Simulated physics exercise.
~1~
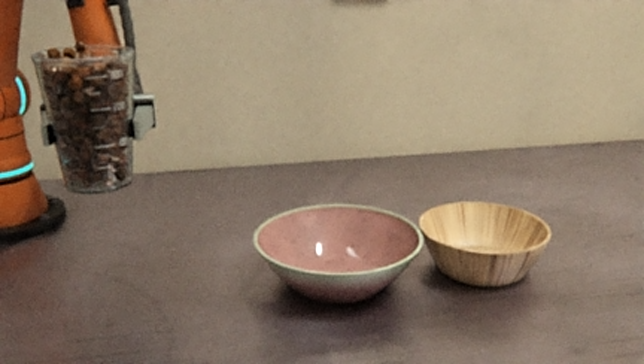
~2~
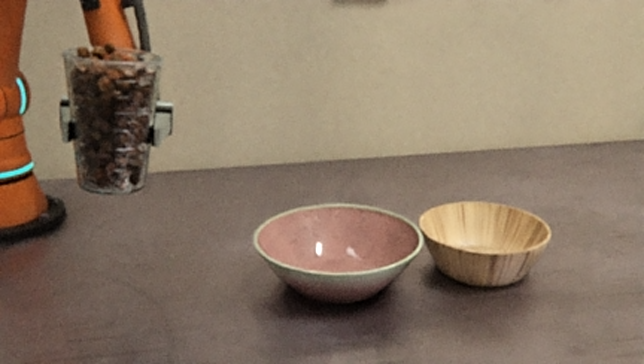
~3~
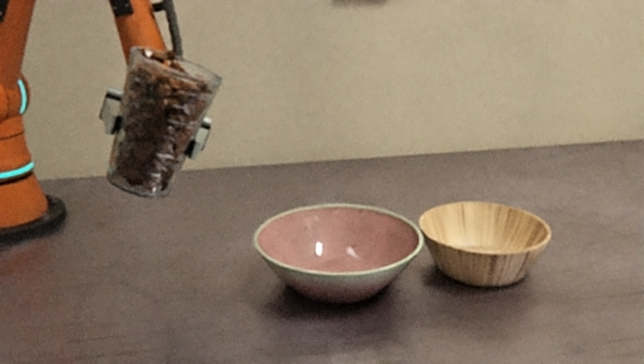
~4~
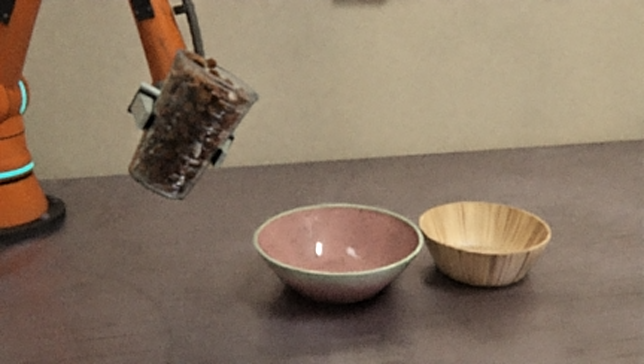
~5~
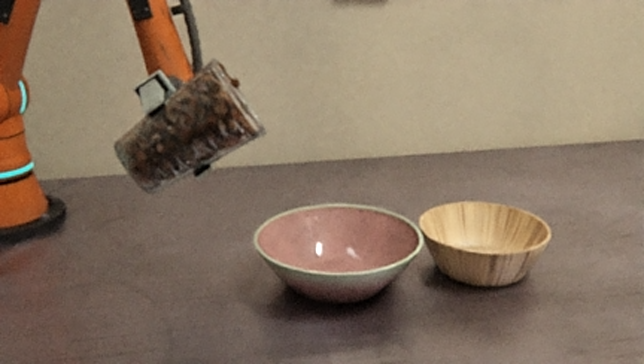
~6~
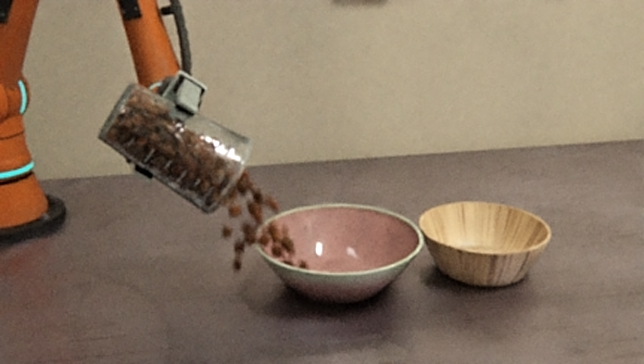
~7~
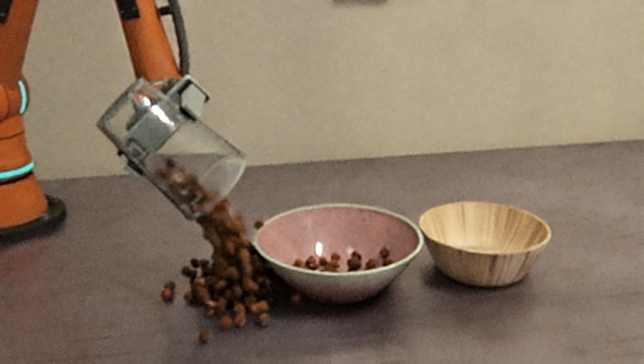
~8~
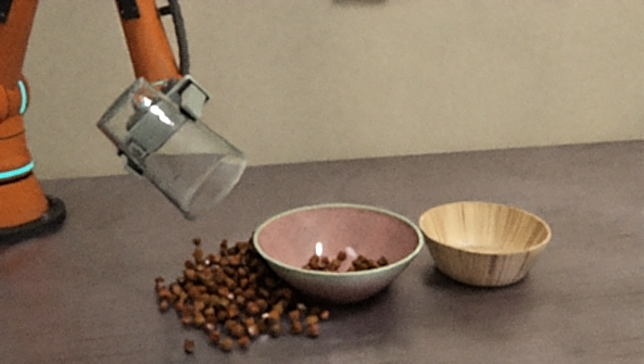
Most of the brown pet food pellets spilled onto the table when an orange robot arm moved a clear cup right and tipped it over, leaving a heap beside the pink bowl, only a few pellets inside it, and the wooden bowl empty.
